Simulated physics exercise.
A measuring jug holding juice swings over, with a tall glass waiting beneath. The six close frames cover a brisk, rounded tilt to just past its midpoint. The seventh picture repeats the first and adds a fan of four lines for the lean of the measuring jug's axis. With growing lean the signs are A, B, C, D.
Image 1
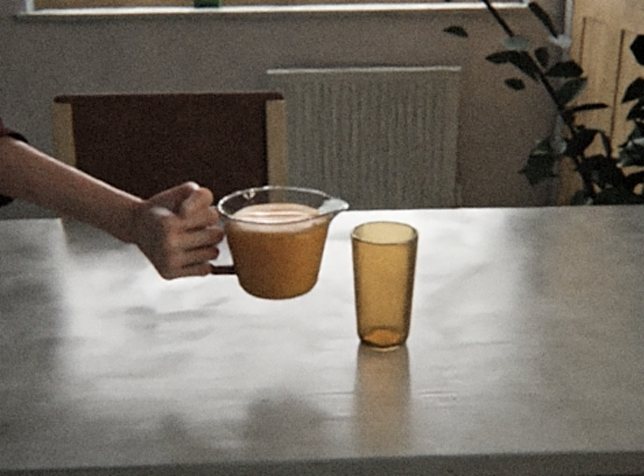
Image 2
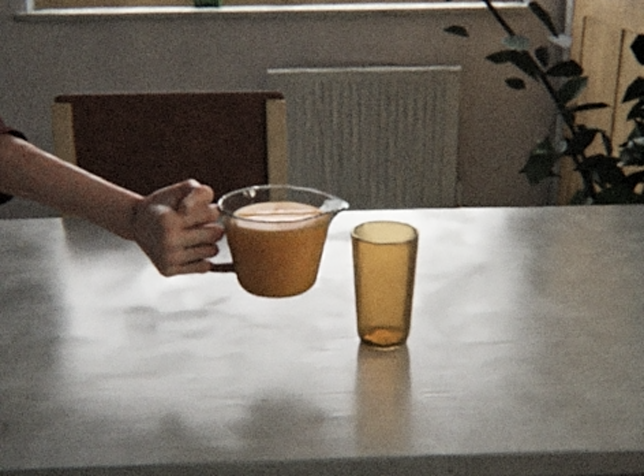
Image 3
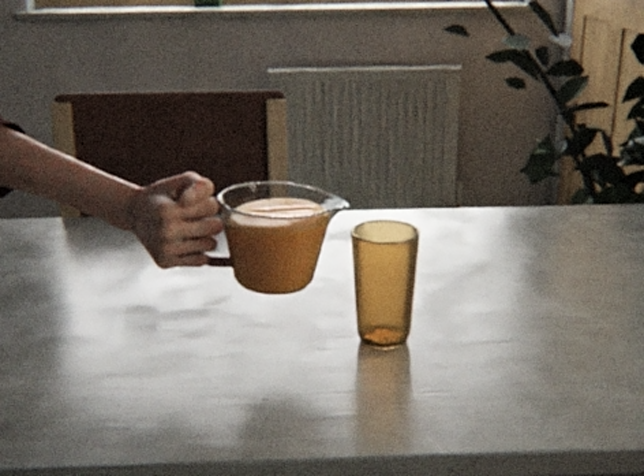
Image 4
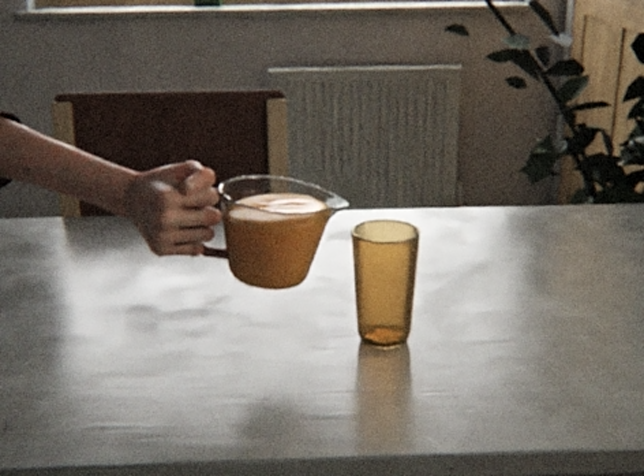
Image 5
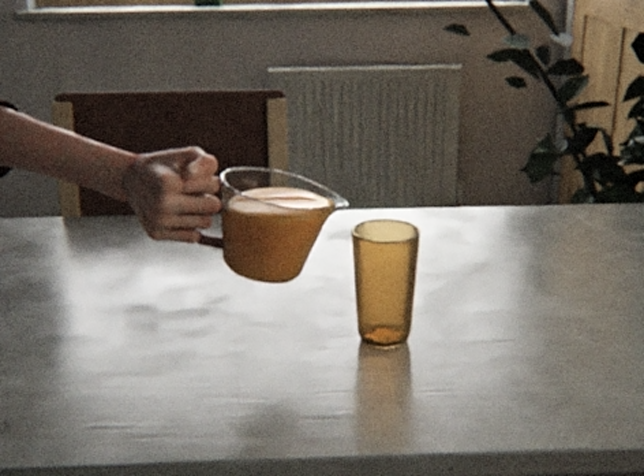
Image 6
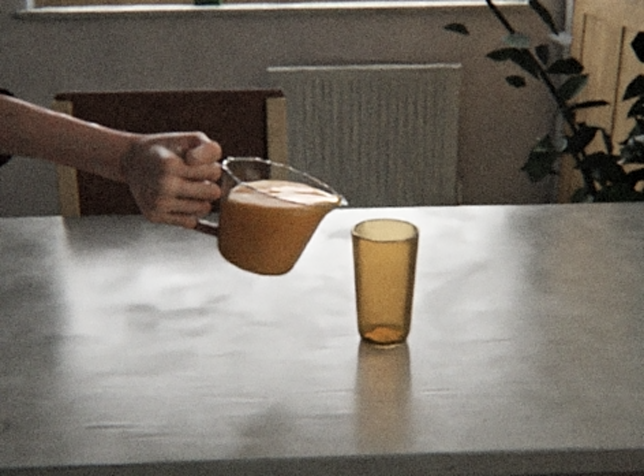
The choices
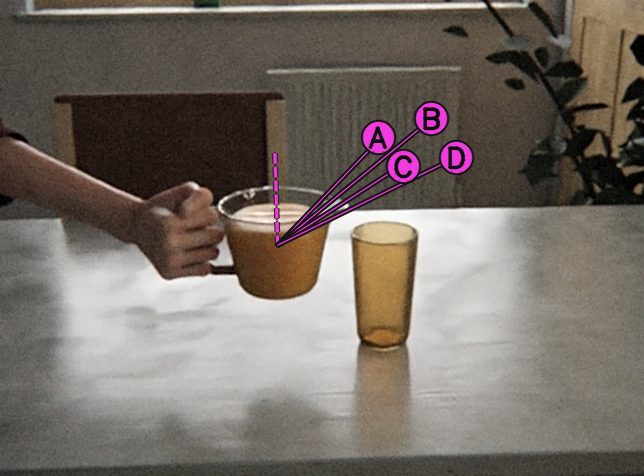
A hand gradually tilts a glass jug of orange juice rightward beside an amber glass.
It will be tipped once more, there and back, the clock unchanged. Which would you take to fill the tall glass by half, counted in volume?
Line A.
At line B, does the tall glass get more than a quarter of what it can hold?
Yes, it does.
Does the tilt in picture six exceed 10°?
Yes.
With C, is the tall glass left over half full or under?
Over.
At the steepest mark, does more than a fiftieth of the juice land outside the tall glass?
Yes.
In magenta, A at (368, 151); B at (418, 129); C at (387, 174); D at (441, 164).
If A is chosen, the tall glass ends with about 49 % of what it can hold.
If B is chosen, the tall glass ends with about 65 % of what it can hold; 3 % of the juice is spilt.
If C is chosen, the tall glass ends with about 80 % of what it can hold; 5 % of the juice is spilt.
If D is chosen, the tall glass ends with about 80 % of what it can hold; 17 % of the juice is spilt.
